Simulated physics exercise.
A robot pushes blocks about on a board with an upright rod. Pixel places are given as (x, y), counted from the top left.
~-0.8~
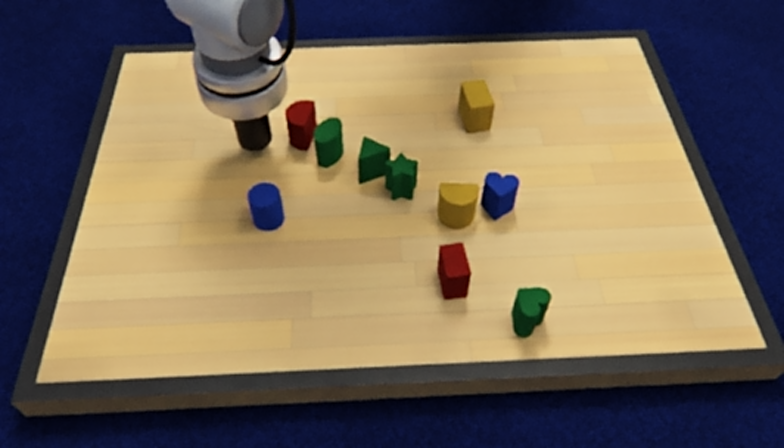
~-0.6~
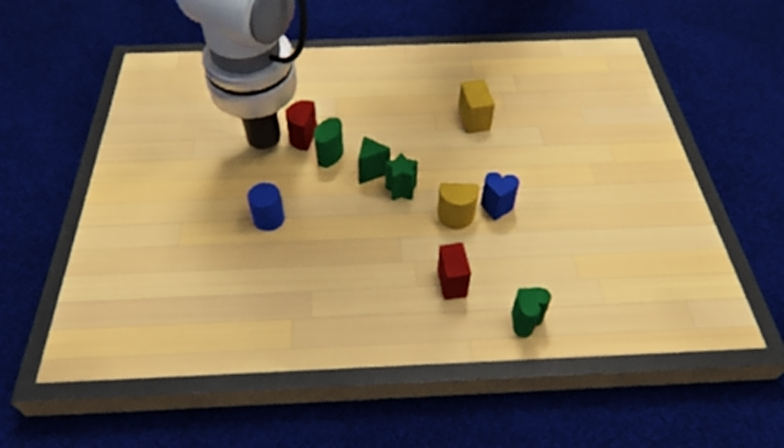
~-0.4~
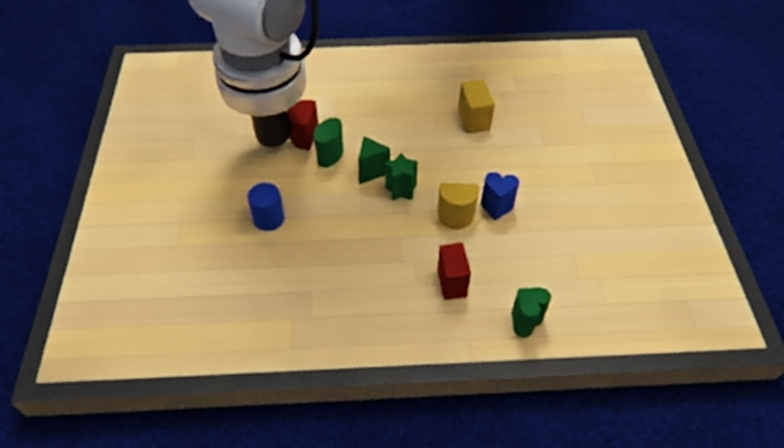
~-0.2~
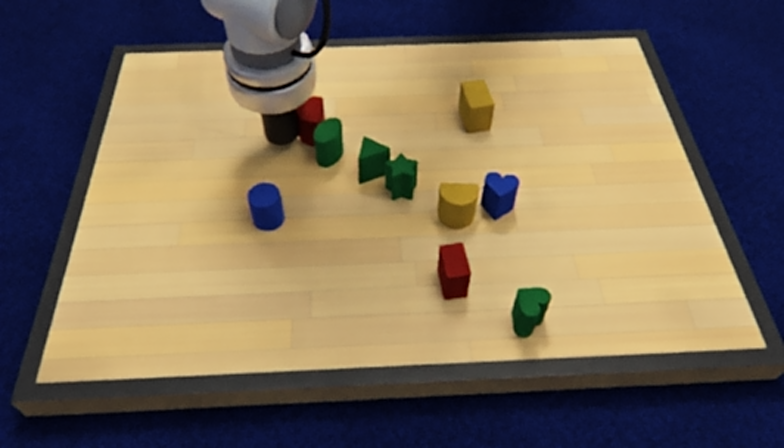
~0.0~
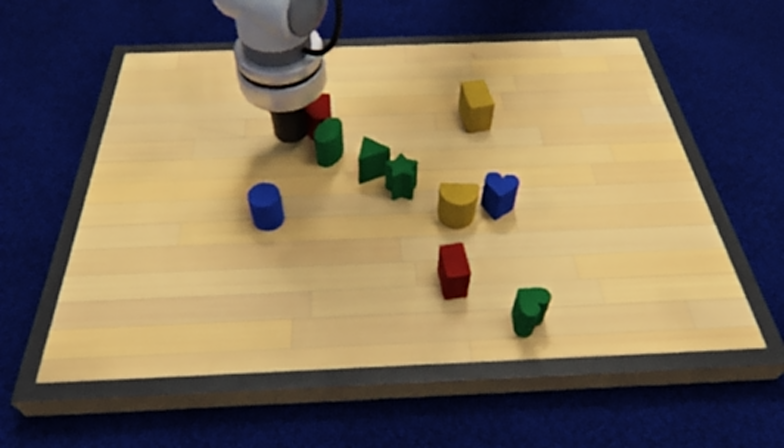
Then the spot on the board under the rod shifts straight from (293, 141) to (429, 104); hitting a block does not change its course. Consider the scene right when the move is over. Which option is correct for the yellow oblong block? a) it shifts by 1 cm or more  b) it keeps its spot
The one that fits is b, it keeps its spot.
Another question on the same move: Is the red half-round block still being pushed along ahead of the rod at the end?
No.
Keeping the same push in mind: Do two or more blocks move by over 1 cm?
No - that is not the case.
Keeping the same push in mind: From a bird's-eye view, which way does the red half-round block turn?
It spins anti-clockwise.
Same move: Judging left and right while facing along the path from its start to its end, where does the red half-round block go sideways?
It goes toward the left-hand side.
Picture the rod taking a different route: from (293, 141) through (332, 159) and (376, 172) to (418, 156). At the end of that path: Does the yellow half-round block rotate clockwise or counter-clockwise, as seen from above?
The twist is anticlockwise.
What follows on the original path. One third of the way, rod at (339, 119); red half-round block at (362, 88), turned 30° anticlockwise.
Two thirds of the way, rod at (385, 107); red half-round block at (393, 70), turned 105° anticlockwise.
At the end, rod at (430, 95); red half-round block at (401, 64), turned 140° anticlockwise; yellow oblong block still.
